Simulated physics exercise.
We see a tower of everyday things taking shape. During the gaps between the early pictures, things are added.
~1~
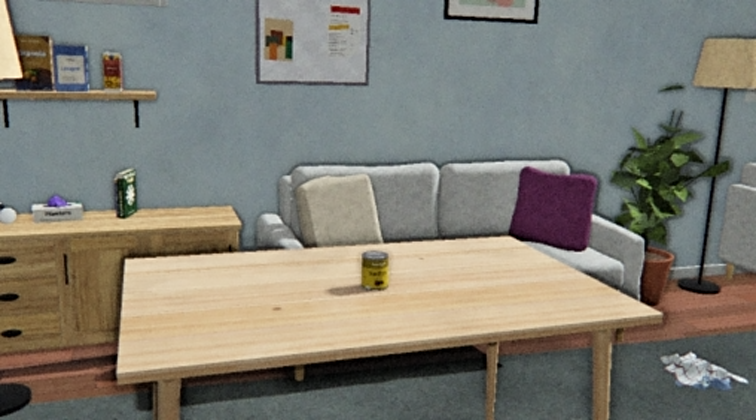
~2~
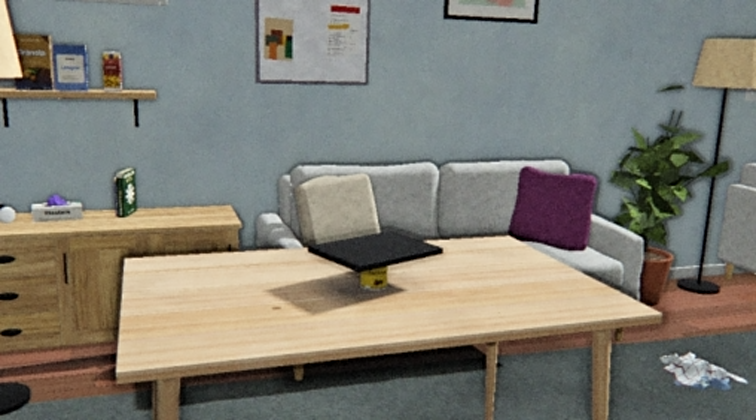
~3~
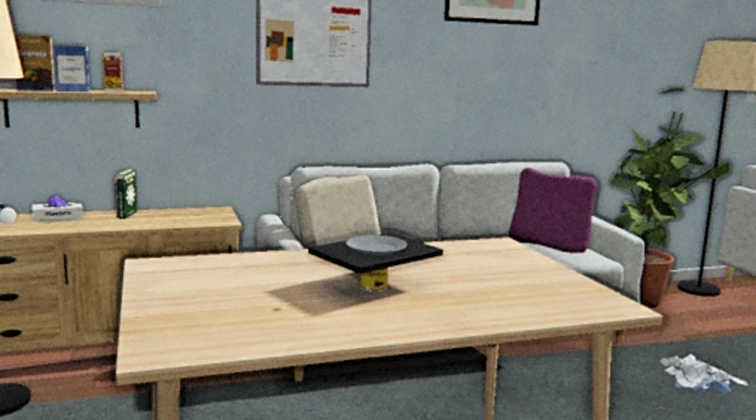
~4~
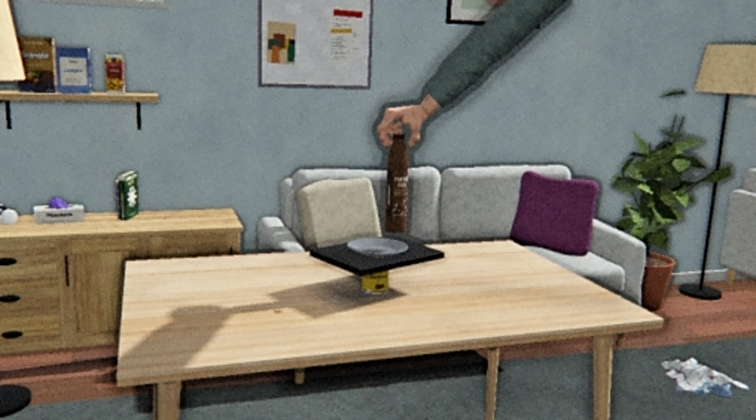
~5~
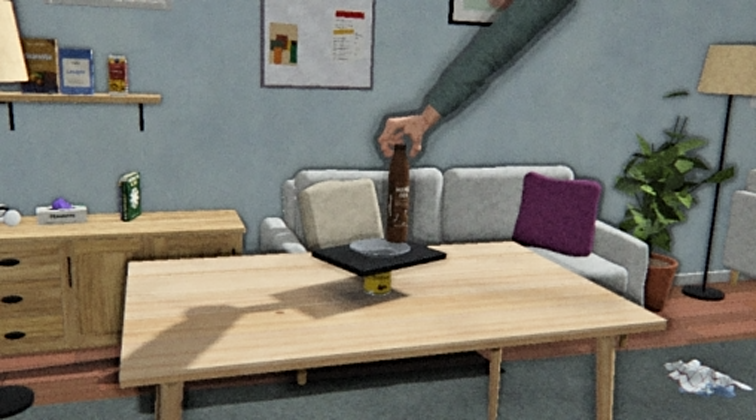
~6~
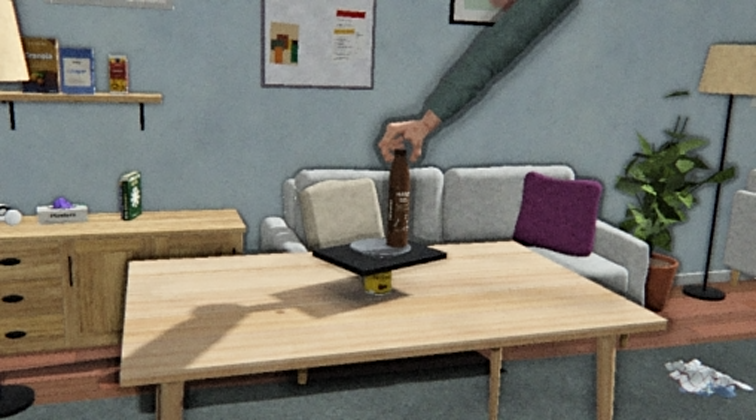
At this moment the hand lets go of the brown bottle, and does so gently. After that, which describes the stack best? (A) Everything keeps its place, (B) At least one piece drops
Answer: A.
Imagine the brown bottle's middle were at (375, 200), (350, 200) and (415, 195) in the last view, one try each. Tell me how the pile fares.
The pile does not fall at first, goes down second and goes down third.
Then, 0.20 s on from there, no change.
Then, 0.40 s on from there, brown bottle resting near (399, 198).
In the end, all 4 unmoved. At the end, from the last picture's camera, brown bottle near (399, 198). The pile stays up.
